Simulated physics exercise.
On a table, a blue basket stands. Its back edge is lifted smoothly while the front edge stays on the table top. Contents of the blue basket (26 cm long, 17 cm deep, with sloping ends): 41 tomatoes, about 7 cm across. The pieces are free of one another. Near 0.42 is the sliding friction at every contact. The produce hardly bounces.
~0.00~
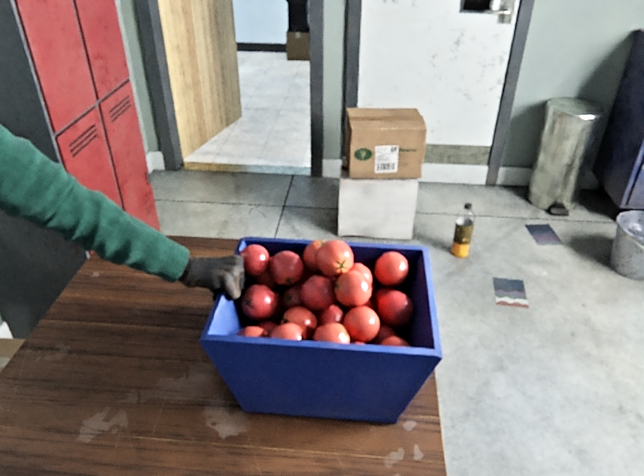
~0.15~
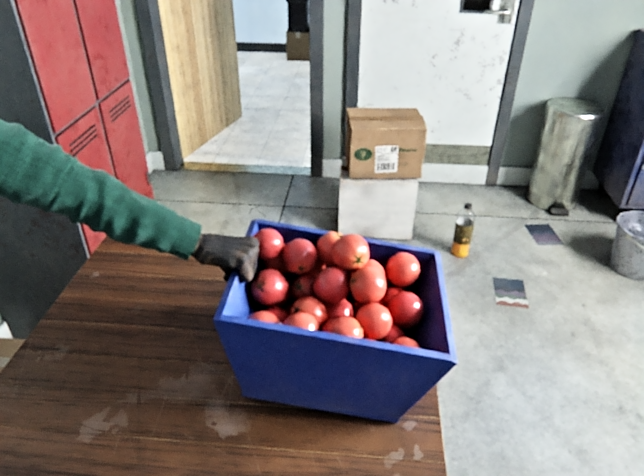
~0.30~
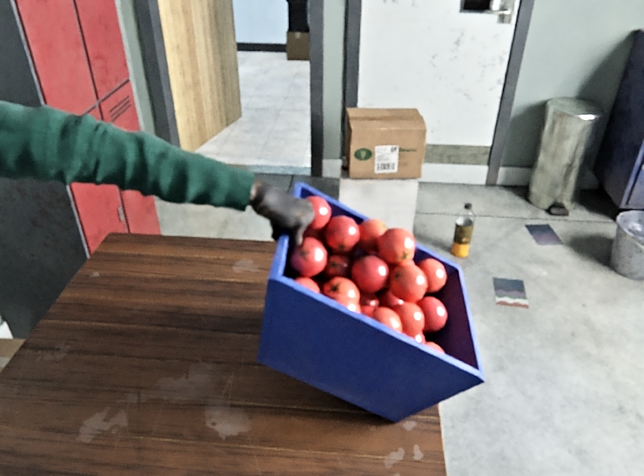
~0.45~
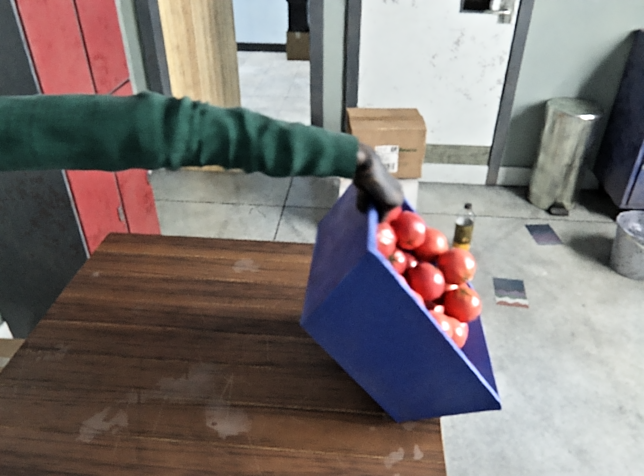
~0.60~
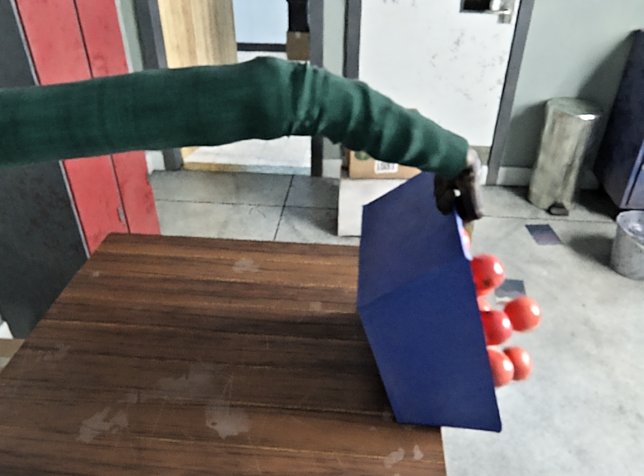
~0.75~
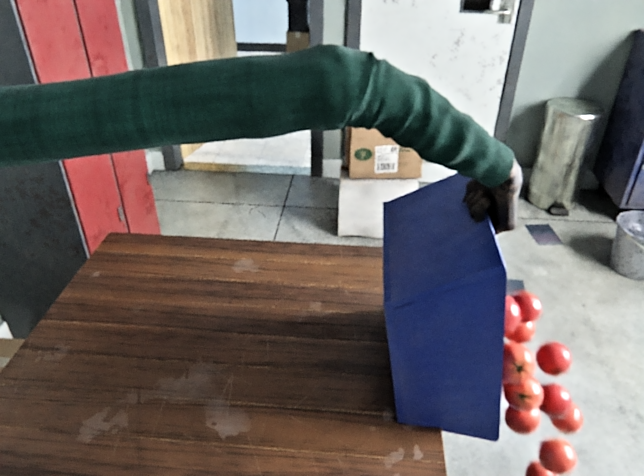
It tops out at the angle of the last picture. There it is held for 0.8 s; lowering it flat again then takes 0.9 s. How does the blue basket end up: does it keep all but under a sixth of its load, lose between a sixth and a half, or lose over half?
I reckon it keeps less than half of its pieces.
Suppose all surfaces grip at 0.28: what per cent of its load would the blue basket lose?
Blue basket 100 per cent.
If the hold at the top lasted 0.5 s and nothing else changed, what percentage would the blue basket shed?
Blue basket 90%.
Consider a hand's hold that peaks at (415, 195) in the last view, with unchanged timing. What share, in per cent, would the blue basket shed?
Blue basket: 40 %.
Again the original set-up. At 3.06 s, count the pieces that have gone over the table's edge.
Some 40 pieces.
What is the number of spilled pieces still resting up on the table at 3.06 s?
Some 0 in number.
After 1.12 s, tilt 81°; 30 of 41 out of the blue basket.
After 1.58 s, tilt 81°; 39 of 41 out of the blue basket.
After 2.23 s, tilt 12°; 41 of 41 out of the blue basket.
When it is over (at 3.06 s), 41 of 41 out of the blue basket. Asked share, 41 of 41, 100 per cent.
